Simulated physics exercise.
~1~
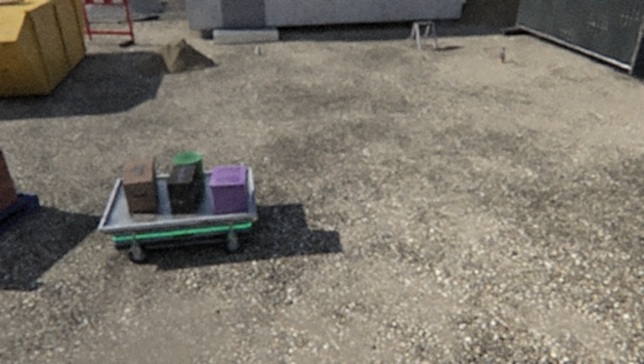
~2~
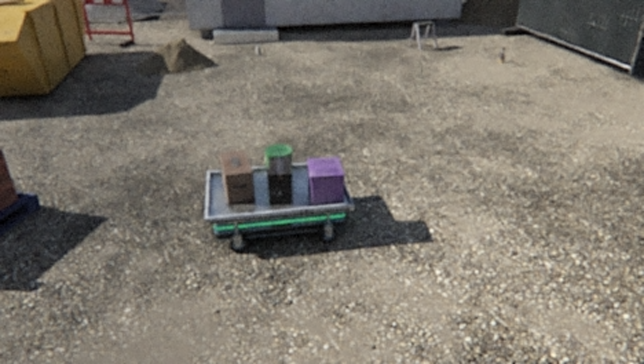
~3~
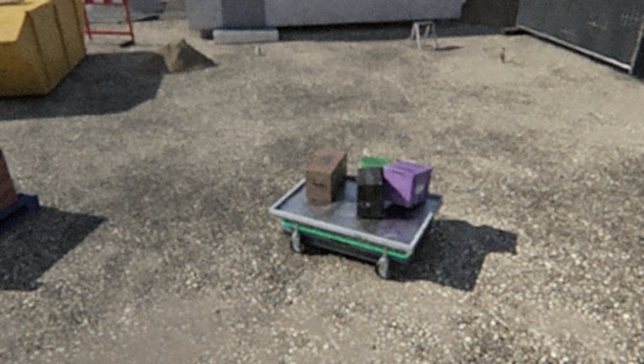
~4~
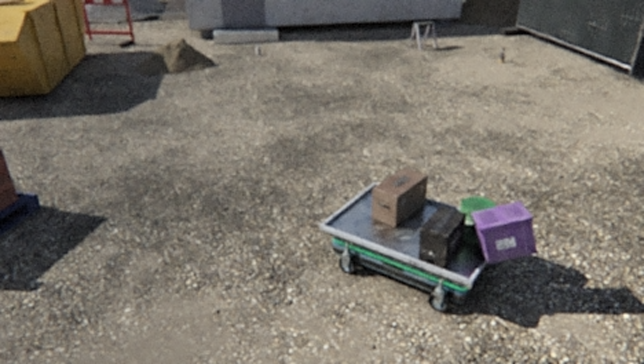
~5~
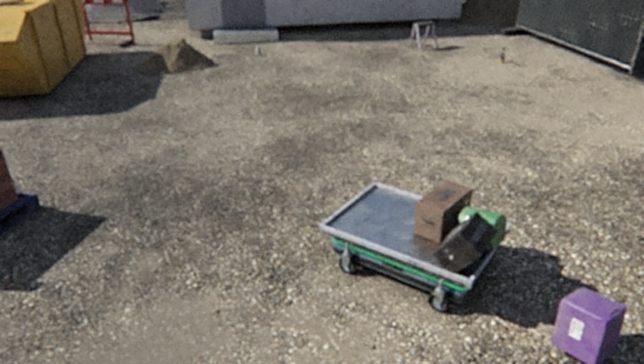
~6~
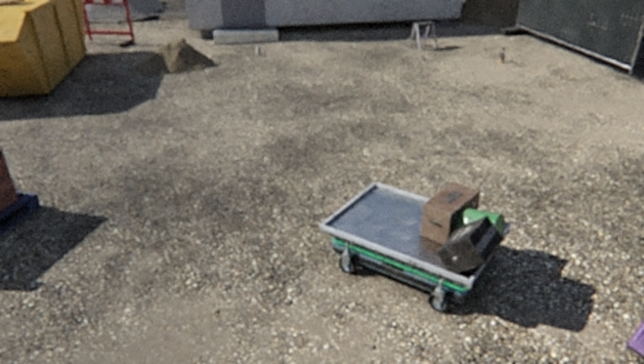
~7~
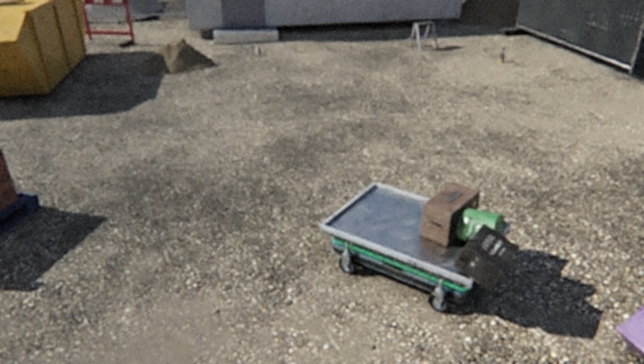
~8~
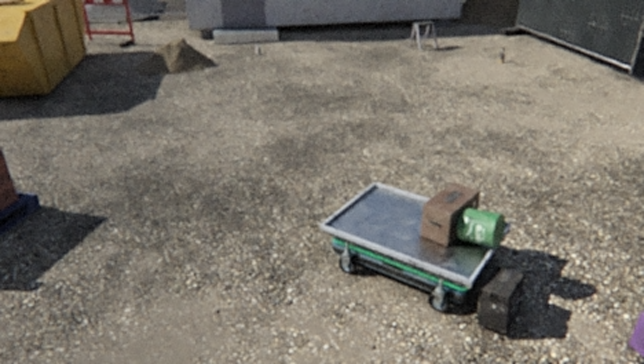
At the start, a low cart on gravelly ground carries a brown box, a black box, a green pail and a purple tote. It rolls to the right, then curves toward the viewer while the load shifts across the deck. As the turn goes on, the purple tote tips over the edge and tumbles away to the lower right. The cart stops, the brown box slides toward the far right end, and the pail and black box tip over. Finally the black box drops to the ground beside the cart, leaving the brown box standing and the pail on its side aboard.
